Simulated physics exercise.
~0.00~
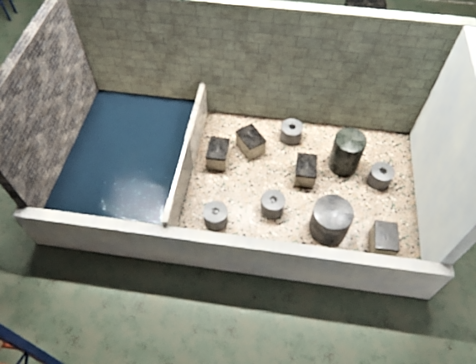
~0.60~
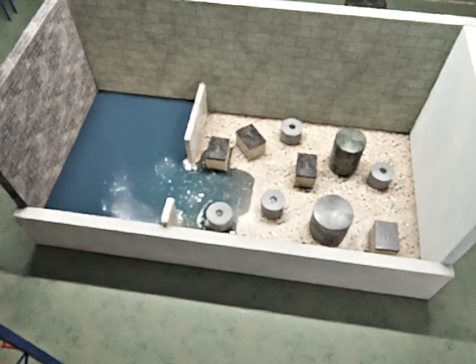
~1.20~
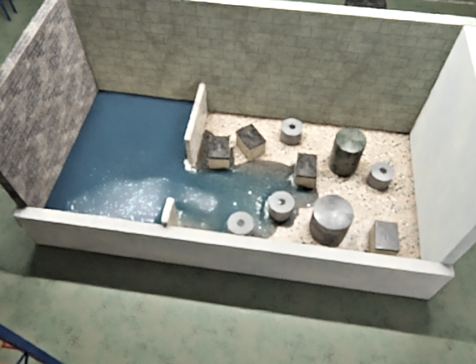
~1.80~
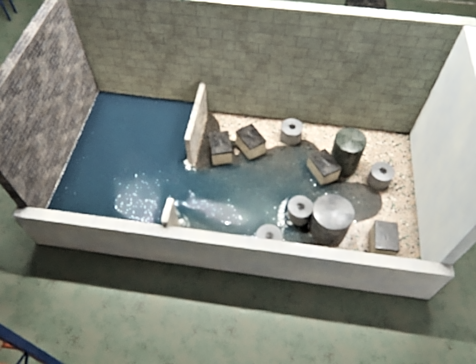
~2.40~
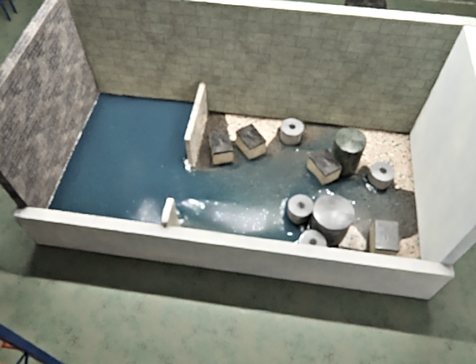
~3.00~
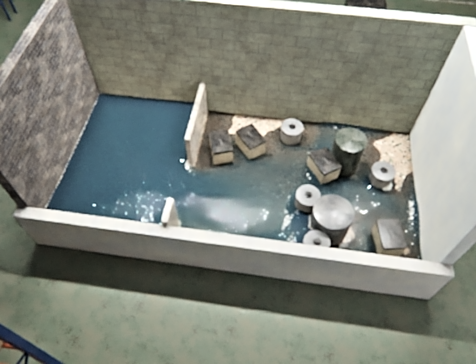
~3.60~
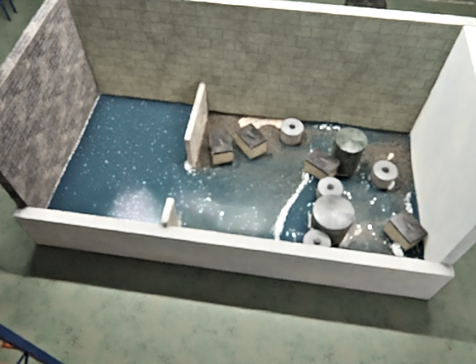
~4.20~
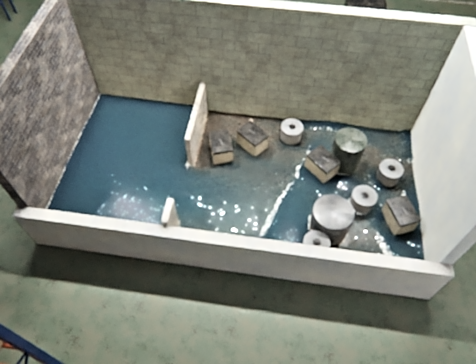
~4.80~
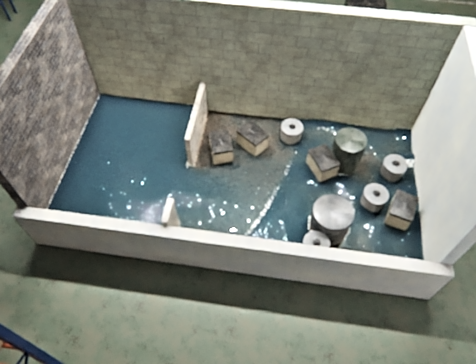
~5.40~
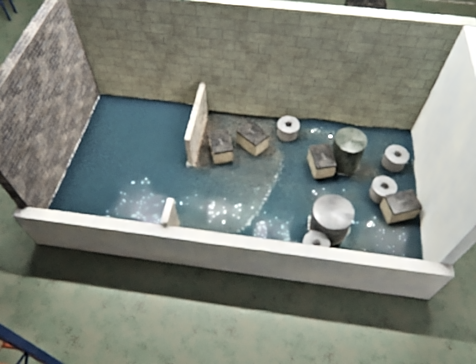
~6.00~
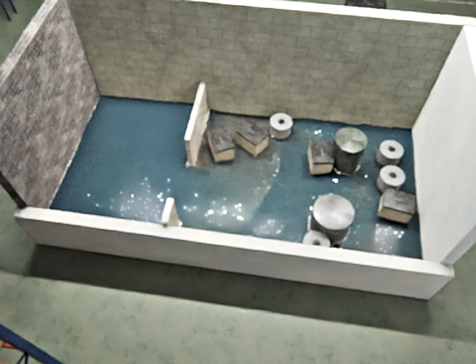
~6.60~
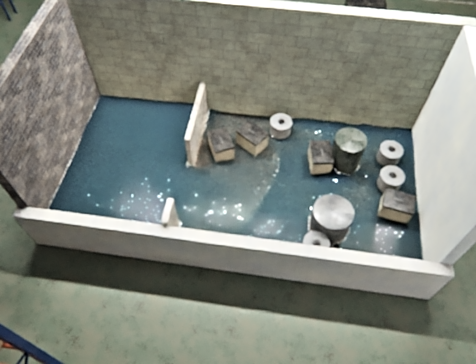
A walled basement with a low divider held blue water on the left, which burst through a gap and spread right across the pale floor, pushing several grey tubs and chests along until water covered the floor and everything settled.
